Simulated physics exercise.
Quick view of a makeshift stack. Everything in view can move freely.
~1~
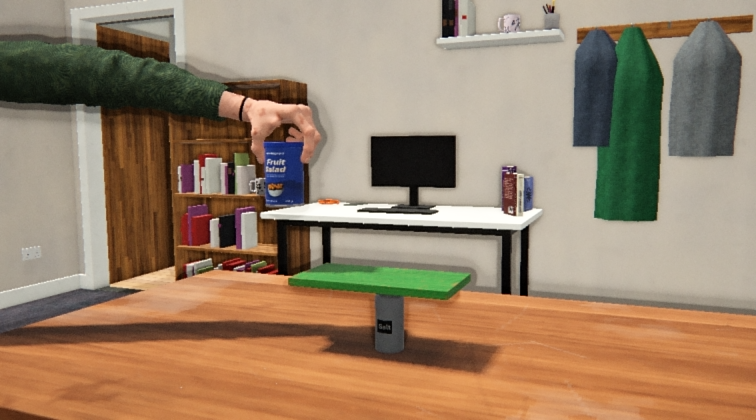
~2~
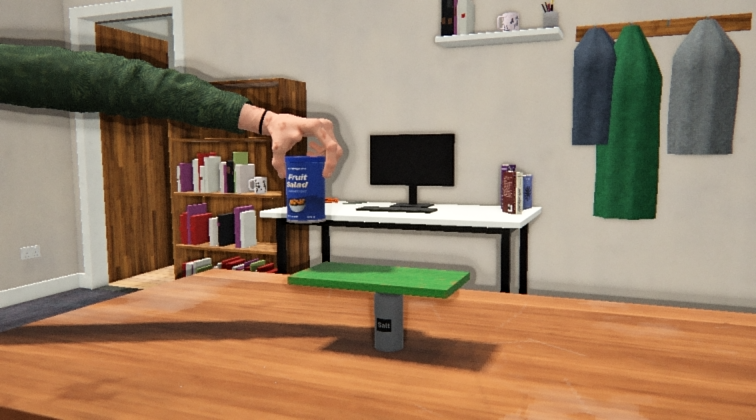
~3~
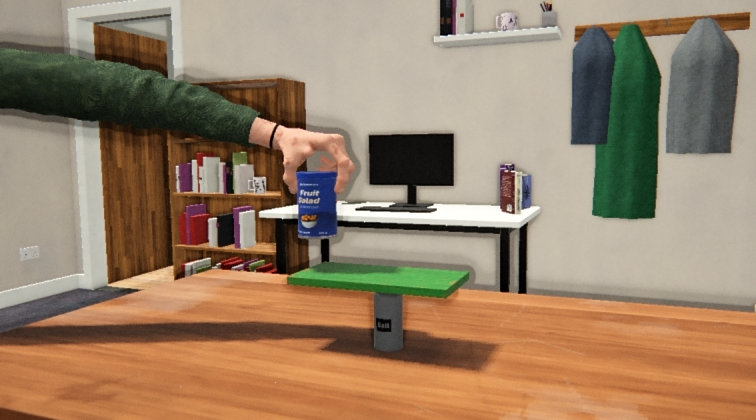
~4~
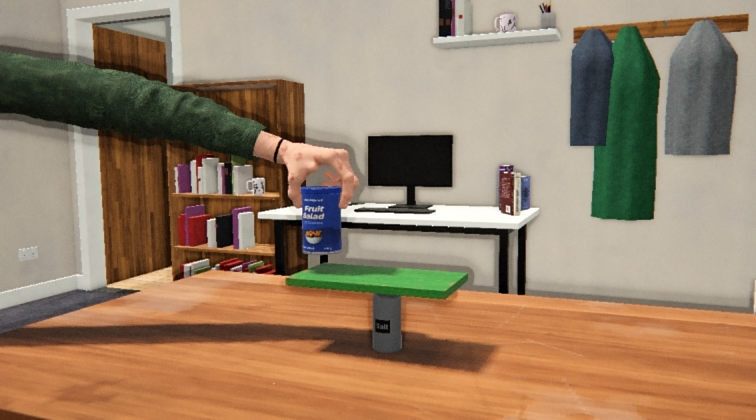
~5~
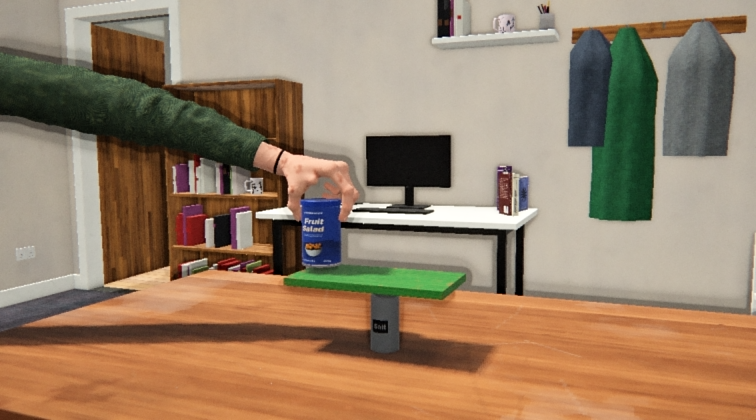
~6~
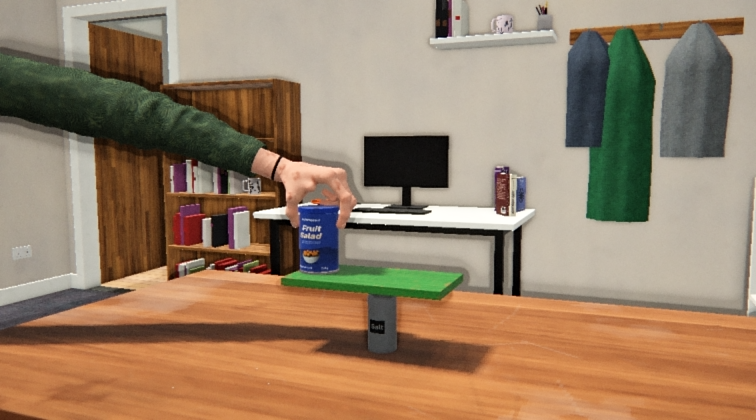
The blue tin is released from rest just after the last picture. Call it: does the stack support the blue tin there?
No, it does not.
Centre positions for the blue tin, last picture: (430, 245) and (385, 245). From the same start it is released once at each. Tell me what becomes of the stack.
First try: Topples; second try: Stands.
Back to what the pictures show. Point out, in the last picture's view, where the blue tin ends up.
The object ends up somewhere around (283, 314).
Then, 0.30 s after the last picture, blue tin now fallen; green board tipped 45° from how it was.
Then, 0.40 s after the last picture, green board tipped 62° from how it was.
Then, 0.80 s after the last picture, green board tipped 45° from how it was.
At rest, fallen, blue tin; tipped over in the stack, green board; grey shaker in place. Seen from the same camera at the end, blue tin near (283, 314). The stack gives way.
